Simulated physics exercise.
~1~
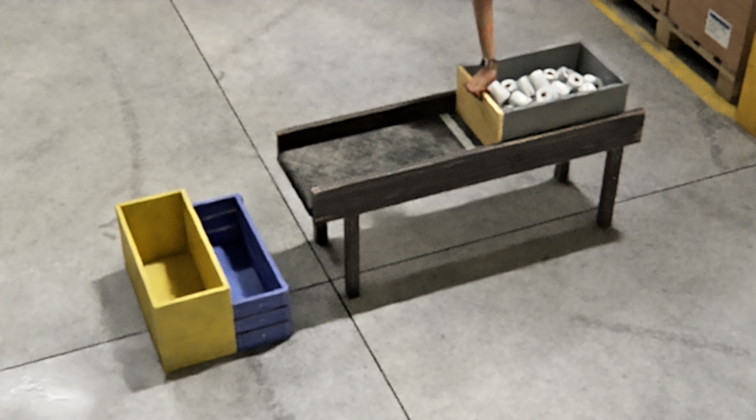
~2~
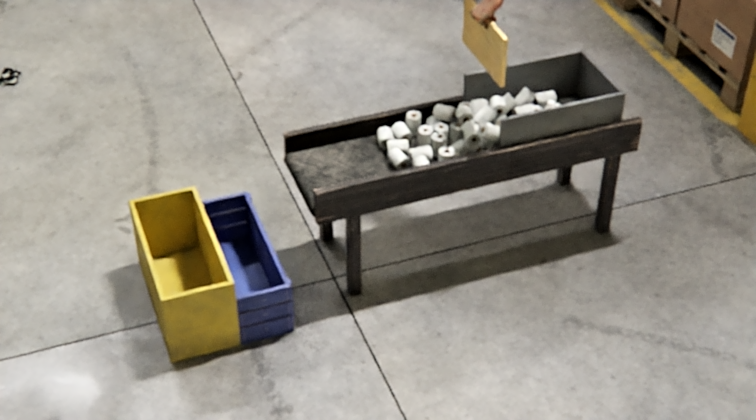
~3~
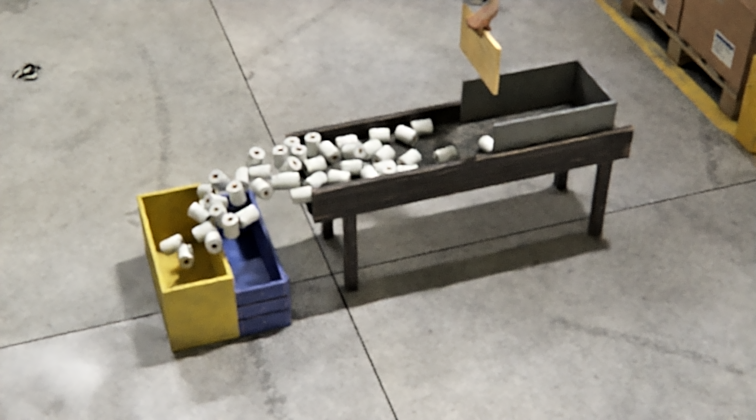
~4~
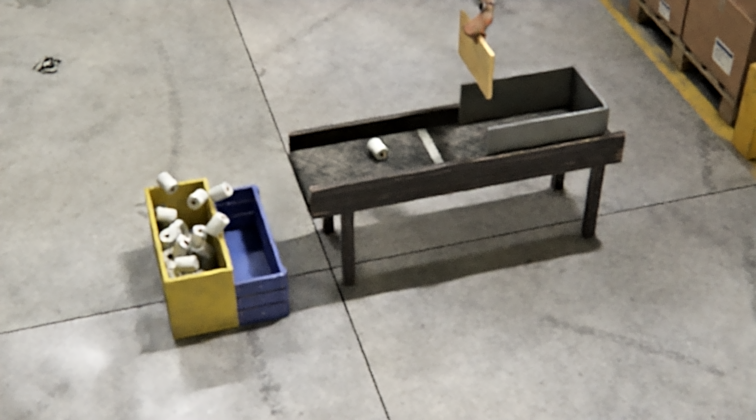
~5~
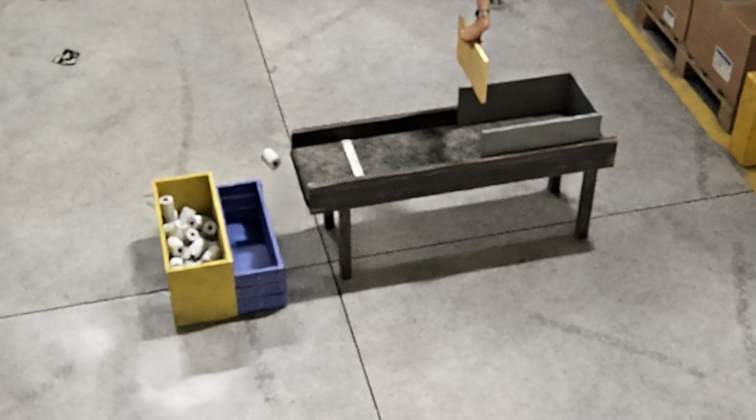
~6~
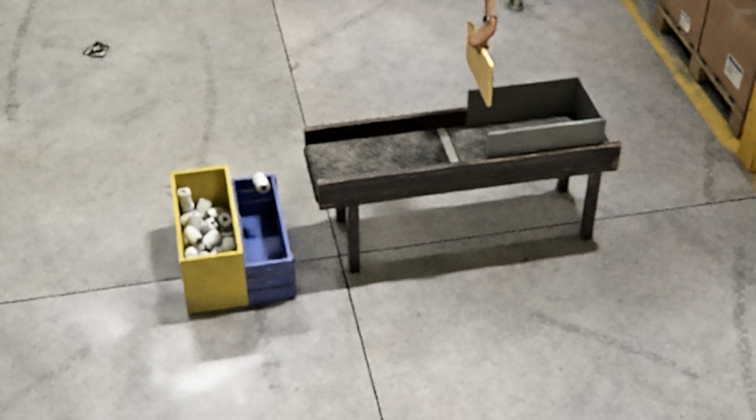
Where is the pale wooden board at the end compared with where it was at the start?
At the start the board stood down on the belt, closing off the left end of the grey pen. By the end it was held up in the air by the hand, above the belt and clear of the pen's open end.
